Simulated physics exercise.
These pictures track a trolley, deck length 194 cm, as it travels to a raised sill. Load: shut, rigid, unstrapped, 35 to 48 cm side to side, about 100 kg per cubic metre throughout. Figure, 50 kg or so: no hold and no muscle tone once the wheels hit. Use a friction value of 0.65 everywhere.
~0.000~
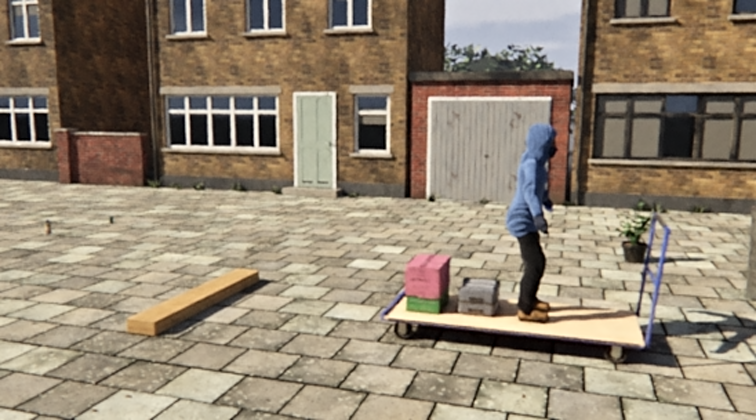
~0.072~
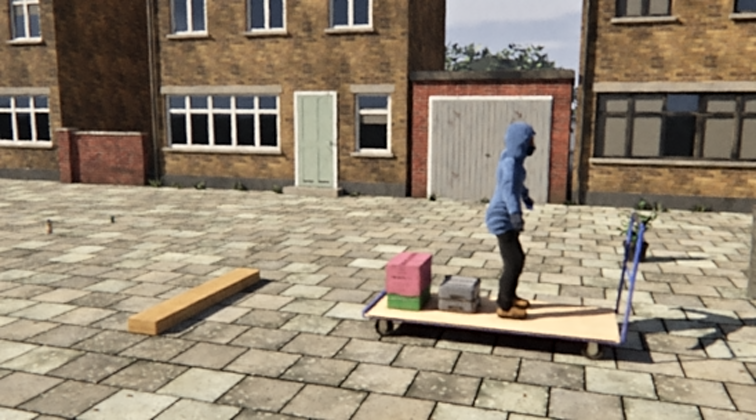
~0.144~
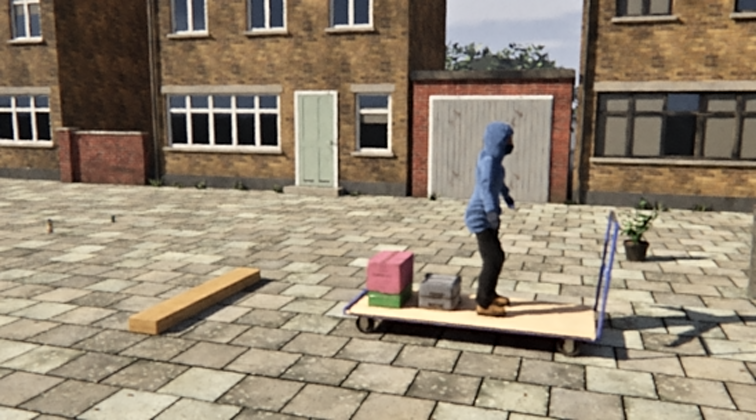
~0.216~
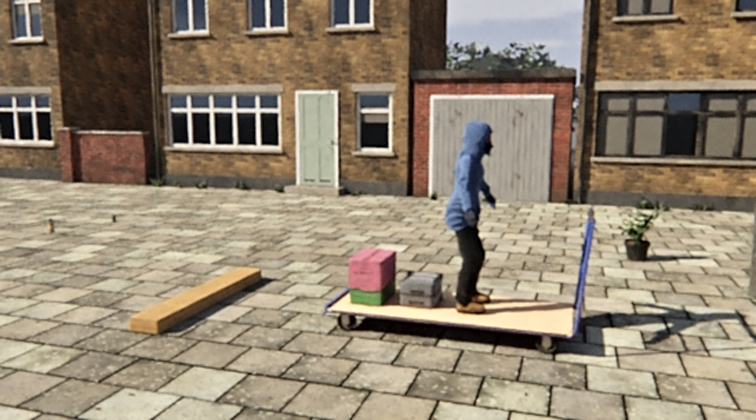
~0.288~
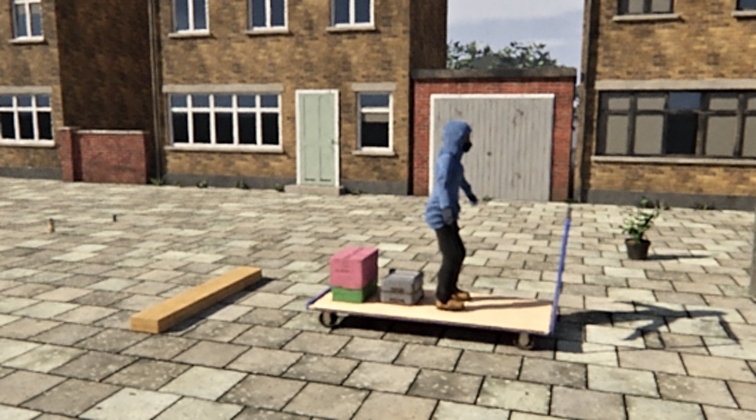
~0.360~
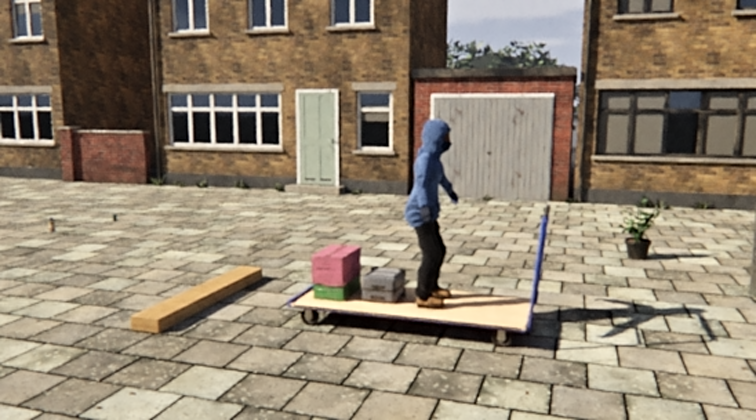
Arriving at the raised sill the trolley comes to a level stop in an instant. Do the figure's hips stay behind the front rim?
No, they are carried over the rim.
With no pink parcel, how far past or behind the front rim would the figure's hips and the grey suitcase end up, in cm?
Final spots: Hips 20 cm beyond the front rim, grey 50 cm behind.
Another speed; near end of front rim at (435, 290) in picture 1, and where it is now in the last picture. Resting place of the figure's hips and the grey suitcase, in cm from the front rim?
You'd see the hips go 40 cm past the front rim, with grey sitting 50 cm behind it.
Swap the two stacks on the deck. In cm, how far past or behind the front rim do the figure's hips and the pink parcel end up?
In that case the hips end 40 cm behind the front rim and the pink one 60 cm behind it.
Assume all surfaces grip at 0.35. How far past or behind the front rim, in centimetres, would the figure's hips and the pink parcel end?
Hips 30 past, pink 150 past.
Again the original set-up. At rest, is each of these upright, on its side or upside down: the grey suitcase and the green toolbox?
At rest: Grey upright, green upright.
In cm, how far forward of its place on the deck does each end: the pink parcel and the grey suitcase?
Roughly pink 130 cm, grey 25 cm.
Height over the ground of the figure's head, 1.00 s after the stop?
30 cm up.
The wheels strike at 0.79 s.
After 1.04 s the figure's hips are 44 cm behind the rim, near (248, 231) in the last picture's view.
After 1.34 s the figure's hips are 5 cm behind the rim, near (213, 257) in the last picture's view.
After 1.79 s the figure's hips are 27 cm past the rim, near (188, 278) in the last picture's view.
When all is still (2.4 s), past the rim, pink parcel and the figure's hips; behind it, green toolbox and grey suitcase.
